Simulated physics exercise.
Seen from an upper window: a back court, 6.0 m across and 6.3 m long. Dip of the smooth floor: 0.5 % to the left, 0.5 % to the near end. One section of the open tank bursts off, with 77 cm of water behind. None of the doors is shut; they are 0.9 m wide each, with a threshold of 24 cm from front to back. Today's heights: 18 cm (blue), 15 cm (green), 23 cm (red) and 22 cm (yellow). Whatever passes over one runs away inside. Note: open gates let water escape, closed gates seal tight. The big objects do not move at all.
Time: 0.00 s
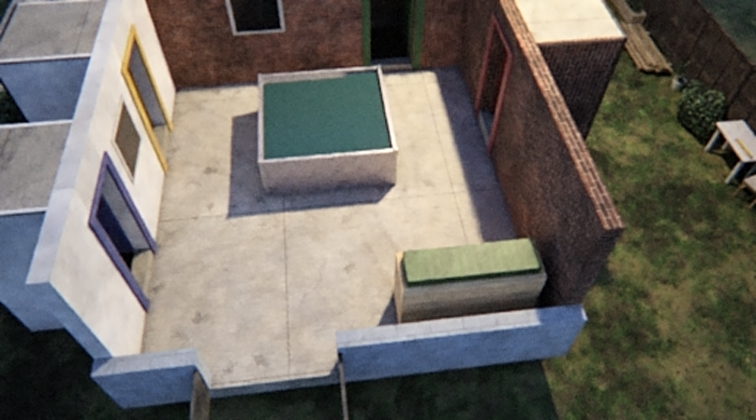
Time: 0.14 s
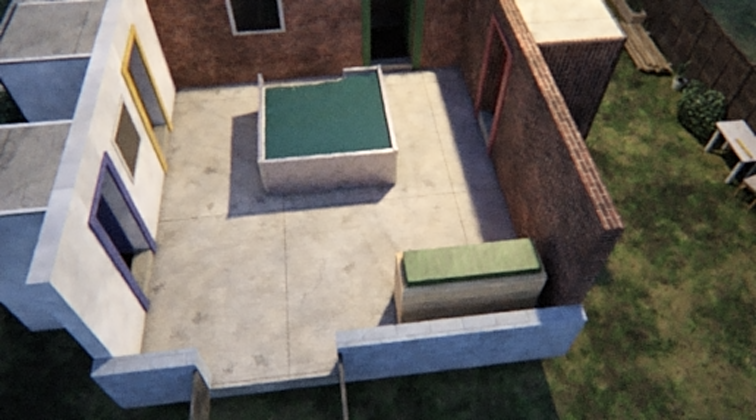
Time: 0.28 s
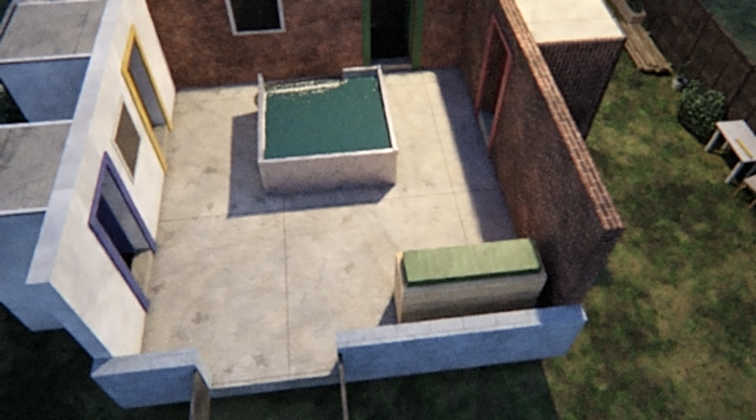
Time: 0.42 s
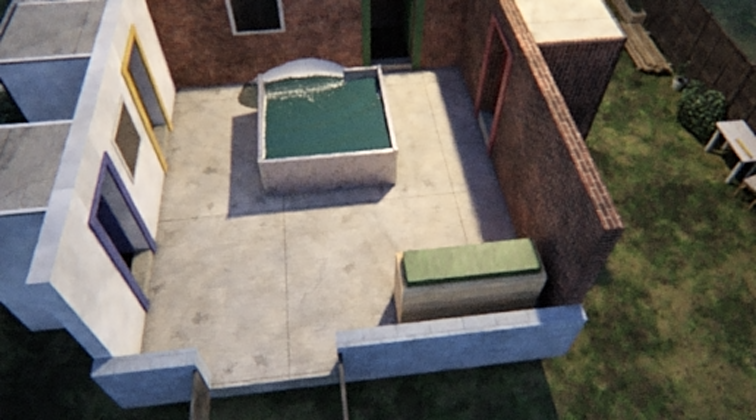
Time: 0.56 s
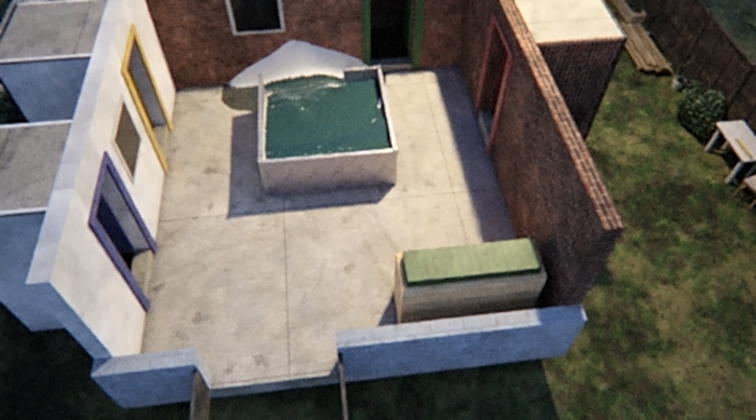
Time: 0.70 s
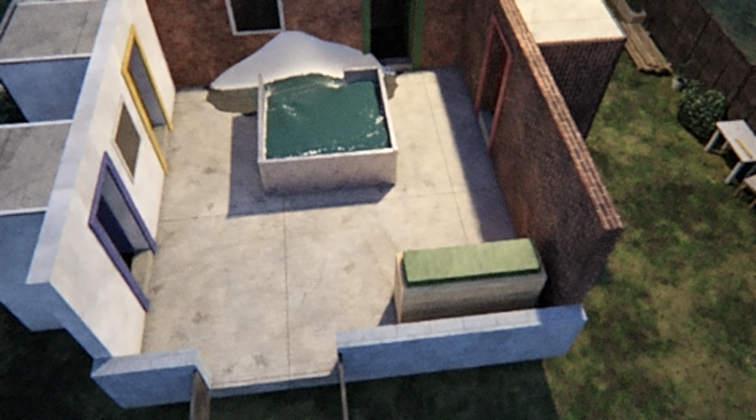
The footage shows a walled courtyard from above, where the far side of a raised open tank of dark green water gives way and pale water pours out behind it, spreading over the floor to the green door.
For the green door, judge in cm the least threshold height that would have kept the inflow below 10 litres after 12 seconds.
A threshold of about 12 cm.
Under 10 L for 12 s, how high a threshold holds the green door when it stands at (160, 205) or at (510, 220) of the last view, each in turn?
In turn: Roughly 6.5 cm, roughly 7.0 cm.
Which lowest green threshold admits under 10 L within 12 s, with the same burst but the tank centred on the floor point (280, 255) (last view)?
About 12.5 centimetres.
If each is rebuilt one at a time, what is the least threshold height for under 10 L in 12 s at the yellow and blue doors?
Close to 21 cm (yellow) and close to 10.5 cm (blue).
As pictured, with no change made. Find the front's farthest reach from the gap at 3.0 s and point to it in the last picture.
The tip of the flood lies near (139, 369).
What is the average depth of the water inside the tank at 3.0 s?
About 32 cm.
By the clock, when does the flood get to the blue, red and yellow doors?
Blue: 2.4 s; red: 1.8 s; yellow: 1.4 s.
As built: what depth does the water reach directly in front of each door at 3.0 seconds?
Depths in cm: Blue 5, green 14, red 15, yellow 22.
After 1.4 s water covers 20 % of the floor, deepest (60 cm) near (299, 83); 14 cm at the green door, 2 litres in over its 15 cm threshold.
After 3.0 s water covers 60 % of the floor, deepest (36 cm) near (176, 93); 14 cm at the green door, 4 litres in over its 15 cm threshold.
After 12.0 s water covers 100 % of the floor, deepest (12 cm) near (137, 381); 5 cm at the green door, 5 litres in over its 15 cm threshold.
At the green door as built, the water arrived by 0.7 s and peaked near 15 cm at 2.2 s.
Run again over the same 12 s with other heights there, 19 litres in over 10 cm, 5 litres over 13.5 cm. The limit of 10 litres is kept from about 12 cm up.
